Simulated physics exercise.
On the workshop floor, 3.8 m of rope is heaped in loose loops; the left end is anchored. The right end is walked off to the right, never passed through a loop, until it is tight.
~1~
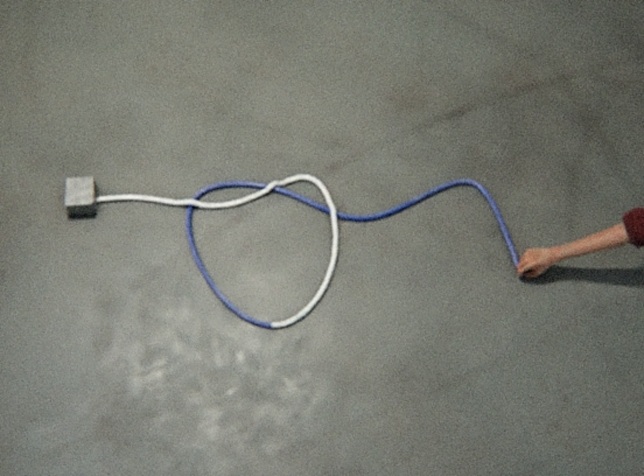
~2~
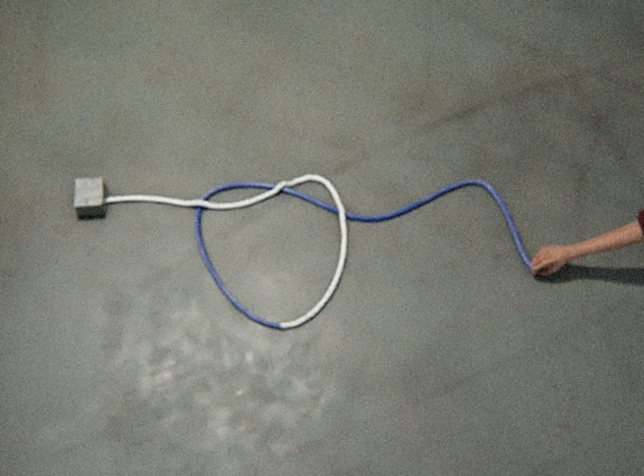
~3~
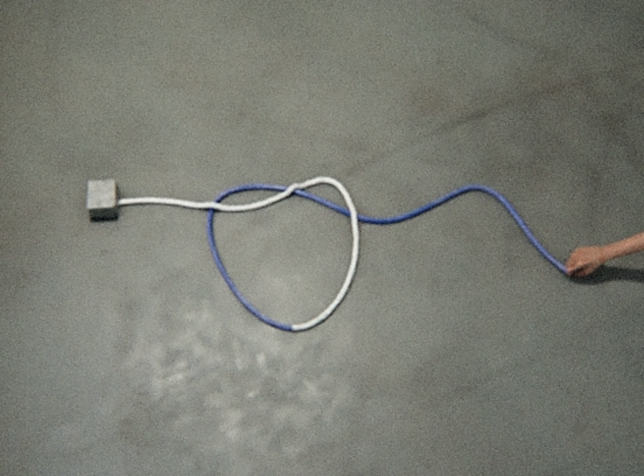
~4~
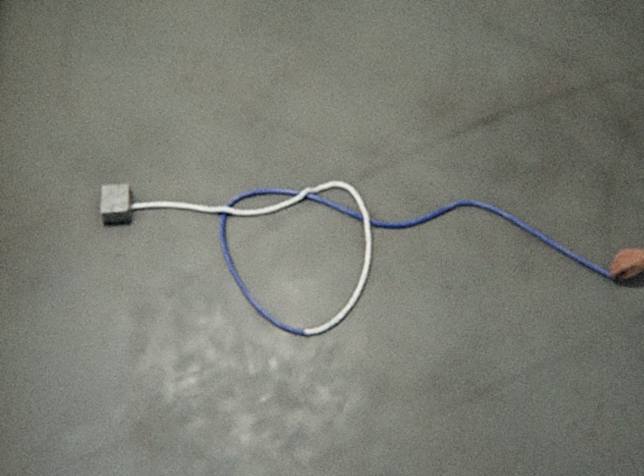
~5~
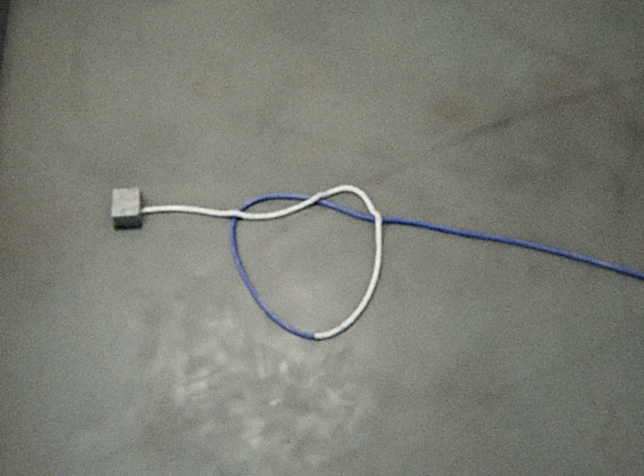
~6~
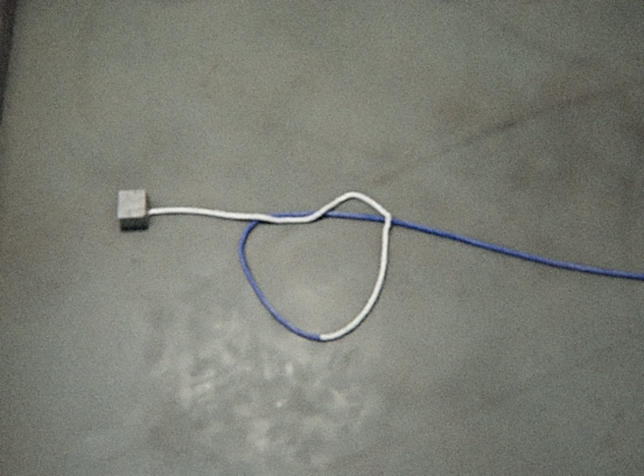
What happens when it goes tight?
The rope straightens out.
Next, the ends are 2.5 m apart, loops still 57 cm across.
Then, the ends are 3.1 m apart, loops still 48 cm across.
After that, the ends are 3.6 m apart, loops still 31 cm across.
Later, the ends are 3.8 m apart, and it runs straight.
At the end, the ends are 3.8 m apart, and it runs straight.
